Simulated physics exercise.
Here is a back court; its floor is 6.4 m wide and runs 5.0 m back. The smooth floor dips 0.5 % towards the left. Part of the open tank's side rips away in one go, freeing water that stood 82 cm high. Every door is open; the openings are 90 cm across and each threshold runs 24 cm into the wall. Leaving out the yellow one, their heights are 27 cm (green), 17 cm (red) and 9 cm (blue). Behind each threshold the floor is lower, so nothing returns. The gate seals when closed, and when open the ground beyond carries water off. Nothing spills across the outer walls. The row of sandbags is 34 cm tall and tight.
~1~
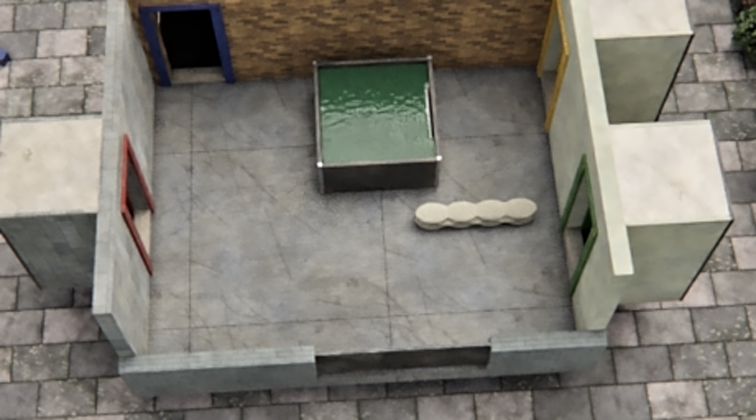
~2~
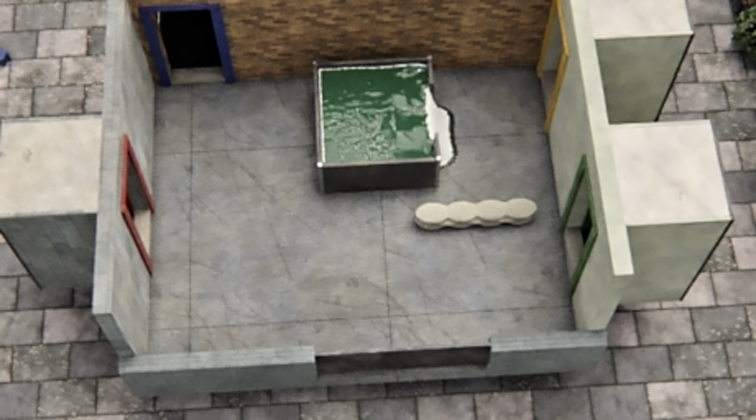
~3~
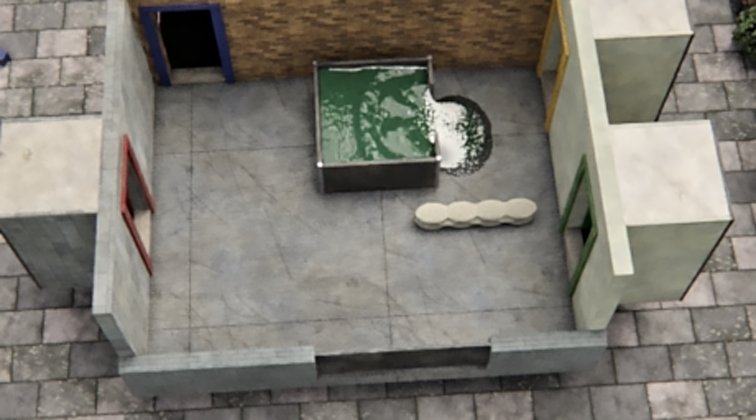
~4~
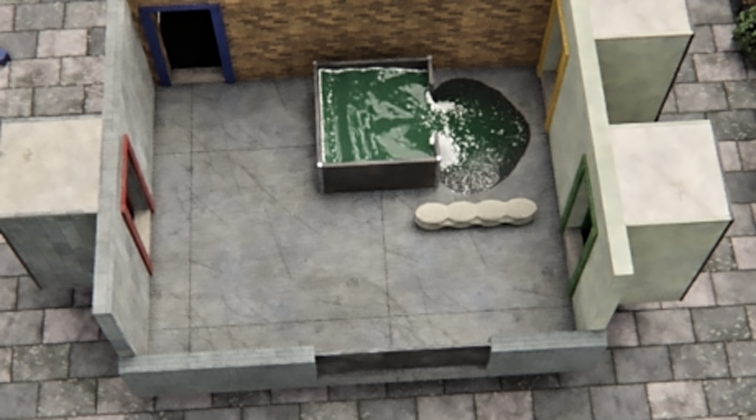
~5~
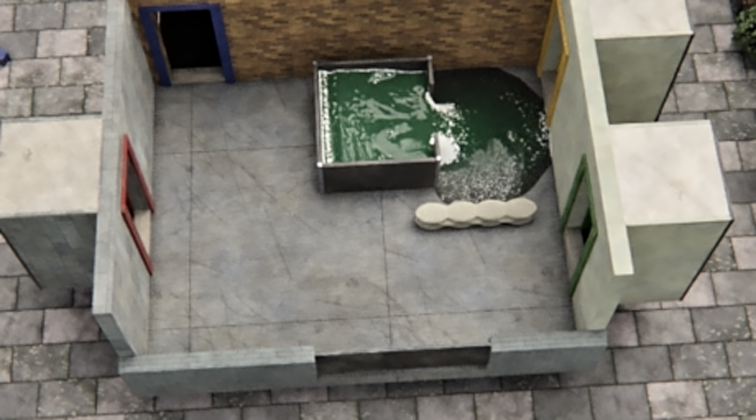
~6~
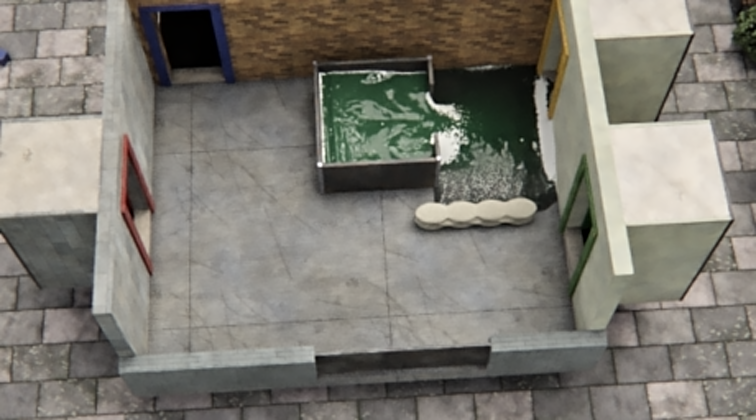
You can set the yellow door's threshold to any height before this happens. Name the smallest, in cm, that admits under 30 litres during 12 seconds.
About 35 cm.
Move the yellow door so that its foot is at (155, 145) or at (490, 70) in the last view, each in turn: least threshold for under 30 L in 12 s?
Roughly 8.0 and 23 cm.
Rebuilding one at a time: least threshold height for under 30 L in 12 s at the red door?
Roughly 9.0 cm at red.
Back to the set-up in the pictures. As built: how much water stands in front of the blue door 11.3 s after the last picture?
Some 10.5 cm.
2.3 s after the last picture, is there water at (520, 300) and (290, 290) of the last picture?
In that order: Flooded, dry.
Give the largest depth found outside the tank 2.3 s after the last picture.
About 29 cm.
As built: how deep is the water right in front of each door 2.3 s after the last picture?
Depths in cm: Green 11, red 0, blue 0, yellow 27.
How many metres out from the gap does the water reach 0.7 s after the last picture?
Some 3.6 m out.
Then, 0.7 s after the last picture water covers 20 % of the floor, deepest (45 cm) near (539, 99); 41 cm at the yellow door, 53 litres in over its 20 cm threshold.
Then, 2.3 s after the last picture water covers 35 % of the floor, deepest (29 cm) near (510, 129); 27 cm at the yellow door, 180 litres in over its 20 cm threshold.
Then, 11.3 s after the last picture water covers 95 % of the floor, deepest (12 cm) near (351, 81); 8 cm at the yellow door, 212 litres in over its 20 cm threshold.
At the yellow door as built, the water peaked near 42 cm, 0.9 s after the last picture.
With a threshold of 29 cm, 78 litres would have come in within the 12 s; with 39 cm, 13 litres. So under 30 litres takes about 35 cm.
